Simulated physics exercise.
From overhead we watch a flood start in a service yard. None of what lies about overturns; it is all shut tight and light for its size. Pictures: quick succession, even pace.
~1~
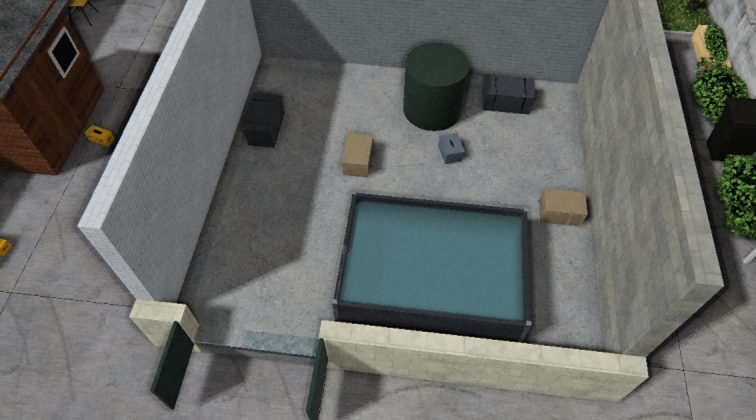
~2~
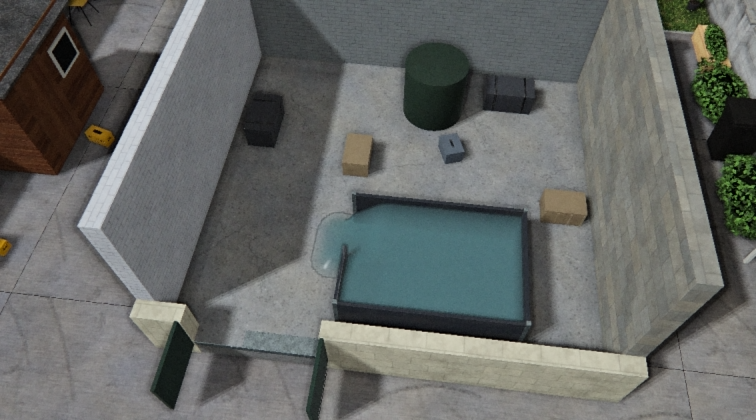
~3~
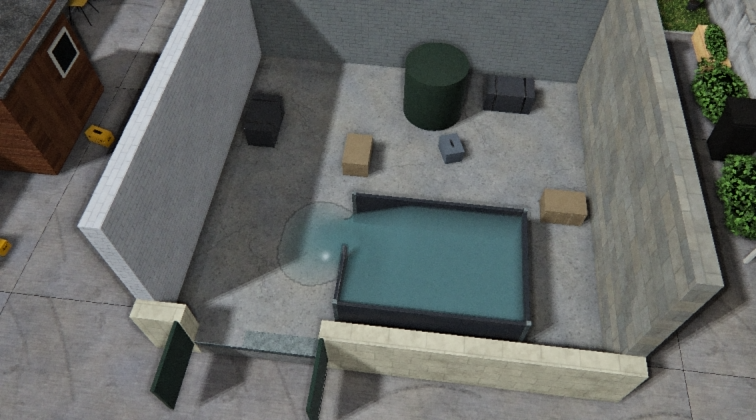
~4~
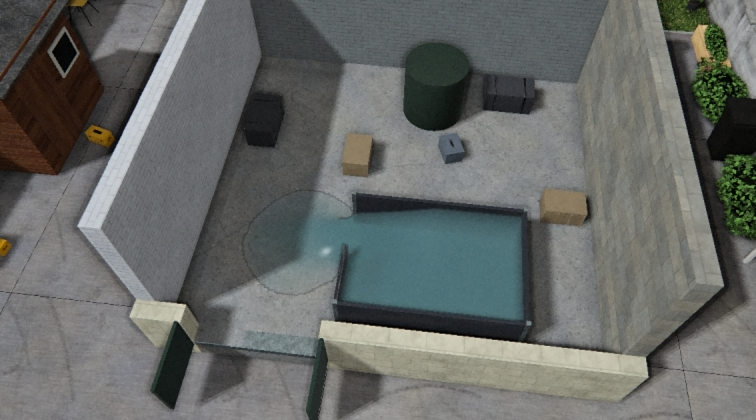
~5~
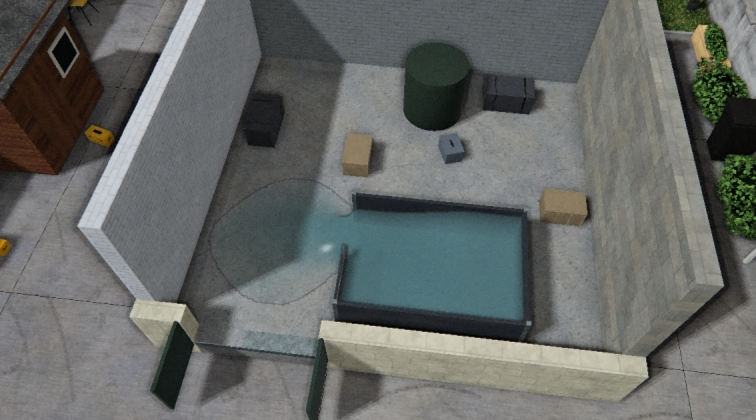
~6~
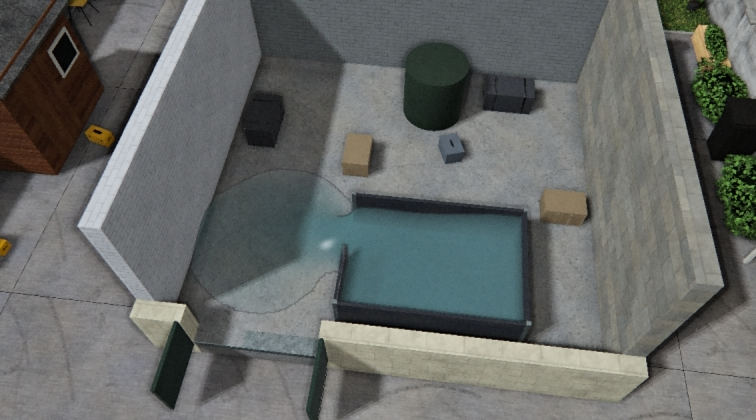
Water pours from the left side of a dark-framed rectangular tank in a walled concrete yard, seen from high overhead by a still camera. A green cylinder stands near the back wall, with dark boxes, two tan boxes and a small grey one around it, and an open gate at lower left. The water spreads leftward in a widening rounded sheet toward the pale left wall, while the boxes stay still.
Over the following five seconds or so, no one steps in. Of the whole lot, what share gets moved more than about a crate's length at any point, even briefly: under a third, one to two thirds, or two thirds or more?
Under a third.
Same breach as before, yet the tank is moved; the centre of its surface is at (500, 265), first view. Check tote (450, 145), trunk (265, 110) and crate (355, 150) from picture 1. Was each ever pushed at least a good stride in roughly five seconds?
Results in order: Never that far / made it that far / made it that far.
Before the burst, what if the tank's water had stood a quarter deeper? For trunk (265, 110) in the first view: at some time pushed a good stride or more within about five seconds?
Regarding the one you named: Carried at least that far.
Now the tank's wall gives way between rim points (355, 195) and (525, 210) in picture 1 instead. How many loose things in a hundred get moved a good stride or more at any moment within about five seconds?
I'd put it at about 100 percent.
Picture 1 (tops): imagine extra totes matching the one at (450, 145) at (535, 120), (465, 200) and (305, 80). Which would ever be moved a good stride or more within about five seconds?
Item by item: Remains in place, remains in place, goes the distance.
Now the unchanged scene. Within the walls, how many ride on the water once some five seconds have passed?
Counted: 1.
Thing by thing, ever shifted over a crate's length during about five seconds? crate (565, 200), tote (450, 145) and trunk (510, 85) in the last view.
One, under that distance; two, under that distance; three, under that distance.
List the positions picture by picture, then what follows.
A crate at (357, 149) rests on the ground; a trunk at (263, 112), on the bottom; 0 of 5 have shifted, in the first picture.
A crate at (357, 149) rests on the ground; a trunk at (263, 112) rests on the ground; 0 of 5 have shifted, in the second picture.
A crate at (357, 149) rests on the ground; a trunk at (263, 112), on the bottom; 0 of 5 have shifted, in the third picture.
A crate at (357, 149) rests on the ground; a trunk at (263, 112) rests on the ground; 0 of 5 have shifted, in the fourth picture.
A crate at (357, 149), on the bottom; a trunk at (263, 112) rests on the ground; 0 of 5 have shifted, in the fifth picture.
A crate at (357, 149) rests on the ground; a trunk at (263, 112) rests on the ground; 0 of 5 have shifted, in the sixth picture.
A moment on, 0 of 5 are well off their spots; 0 afloat.
Next, 1 of 5 are well off their spots; 1 afloat.
Later, 1 of 5 are well off their spots; 1 afloat.
In the end, 1 of 5 are well off their spots, and 1 have been at some point; 1 afloat.
